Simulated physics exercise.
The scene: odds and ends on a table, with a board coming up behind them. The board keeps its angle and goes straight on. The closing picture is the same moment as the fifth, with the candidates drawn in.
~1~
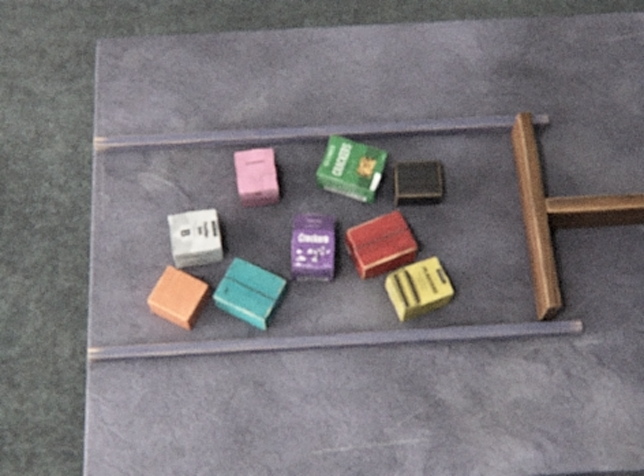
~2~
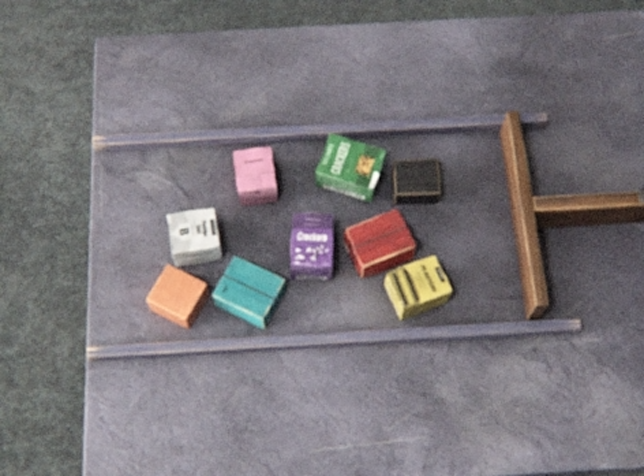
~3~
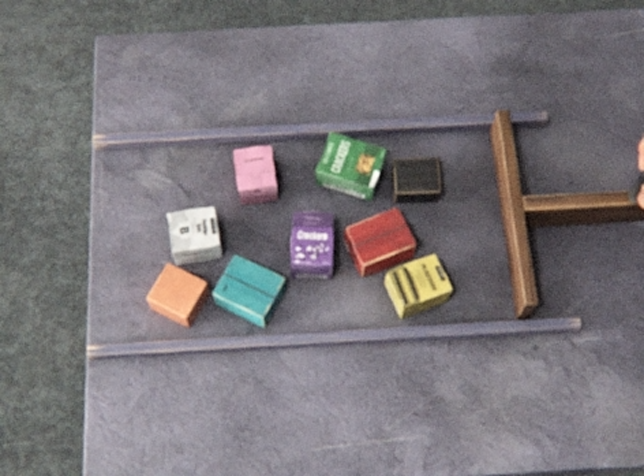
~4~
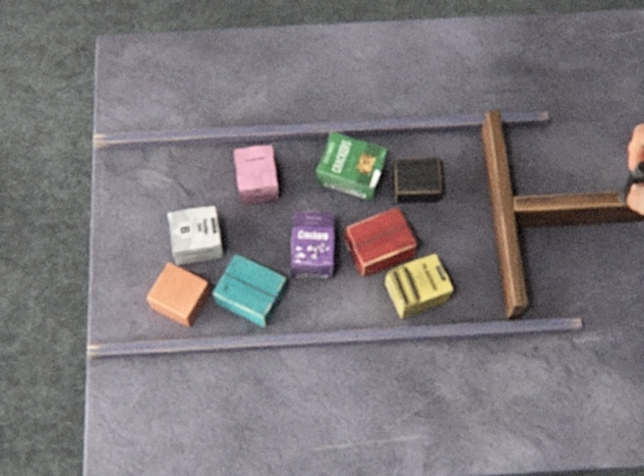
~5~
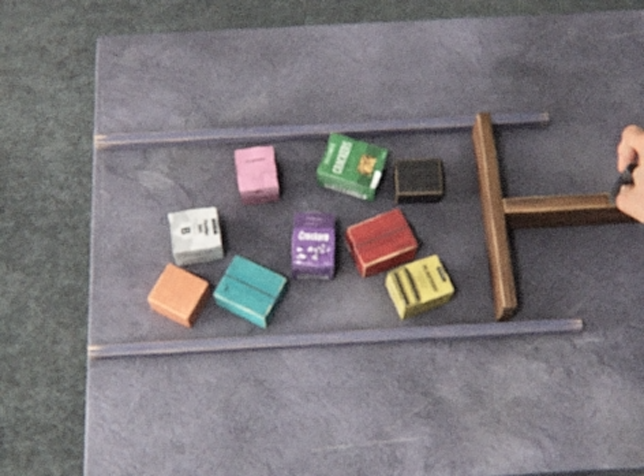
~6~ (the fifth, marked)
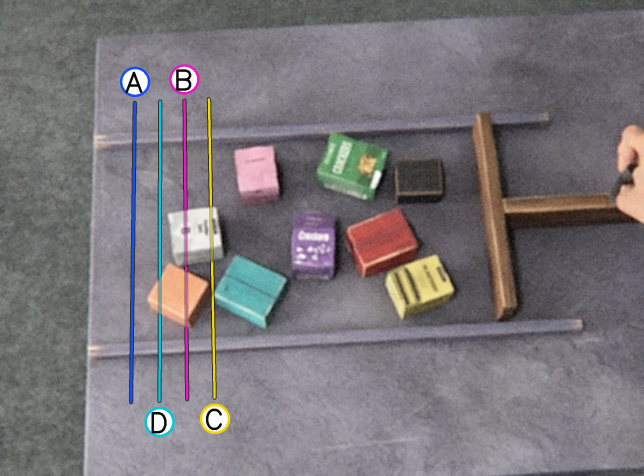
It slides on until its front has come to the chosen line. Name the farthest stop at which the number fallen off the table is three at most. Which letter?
The farthest such stop is B.
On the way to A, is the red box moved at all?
By then, yes.
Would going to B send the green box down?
No.
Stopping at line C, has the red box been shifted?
Yes.
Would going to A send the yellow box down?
No.
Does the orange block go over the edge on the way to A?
Yes.
On the marked copy, A at (133, 244); B at (186, 241); C at (212, 240); D at (160, 242).
With B. Early on, board (386, 211); pink box (246, 179); green box (297, 171).
Further on, board (274, 217); orange block (129, 309); pink box (139, 195).
At the end, board (187, 222); white packet over the edge; pink box over the edge; three fallen.
As for the rest, A drops six; C is within the limit but short; D drops six.
